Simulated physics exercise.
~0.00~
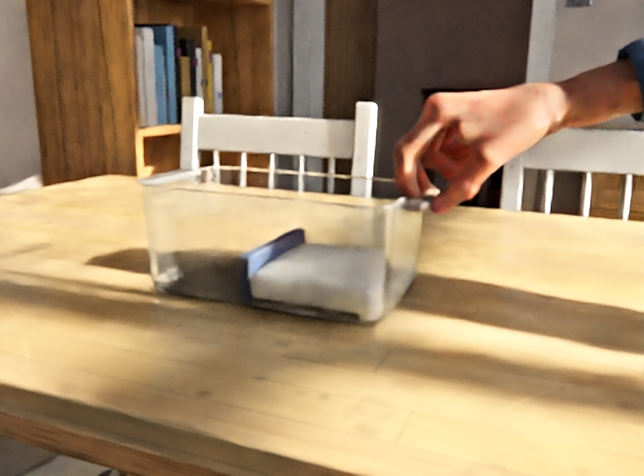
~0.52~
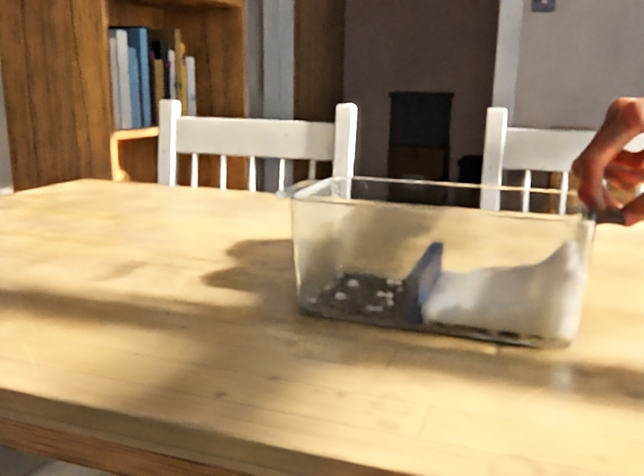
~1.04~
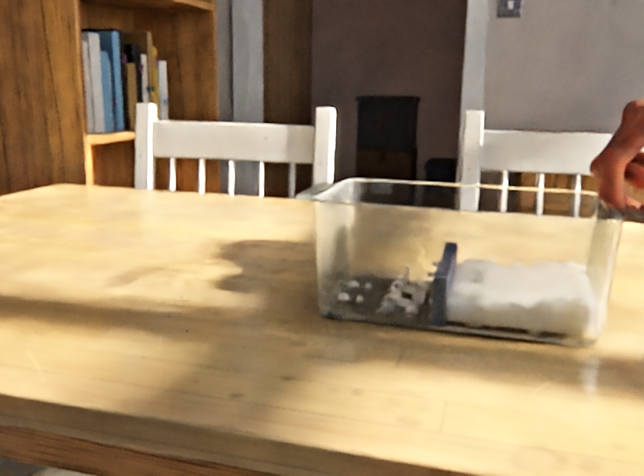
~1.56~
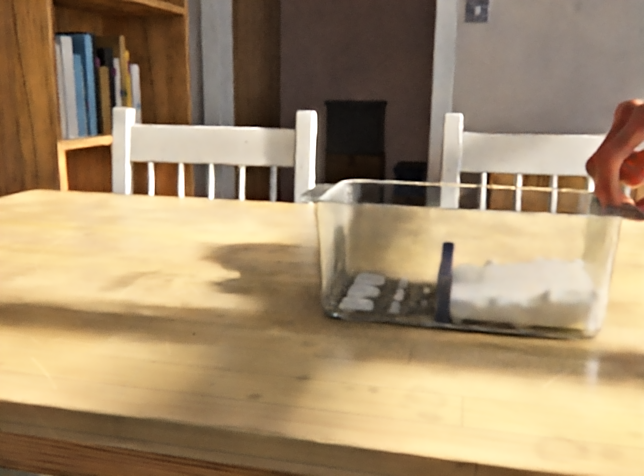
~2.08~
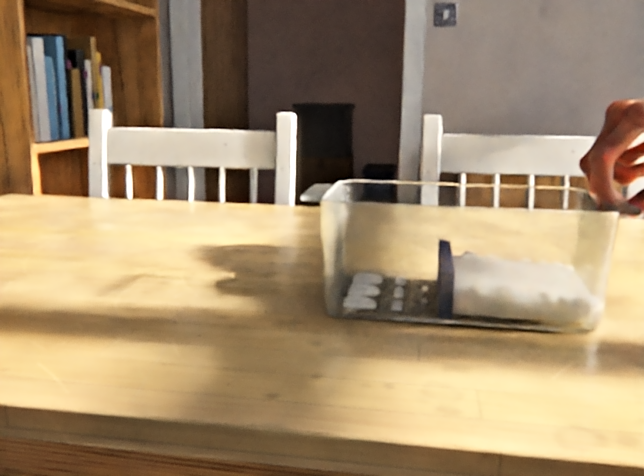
A hand pulled a clear food box to the right across a wooden table, making the milk on the right of its blue divider slosh, and a little ended up as small white blobs on the left while most settled on the right.
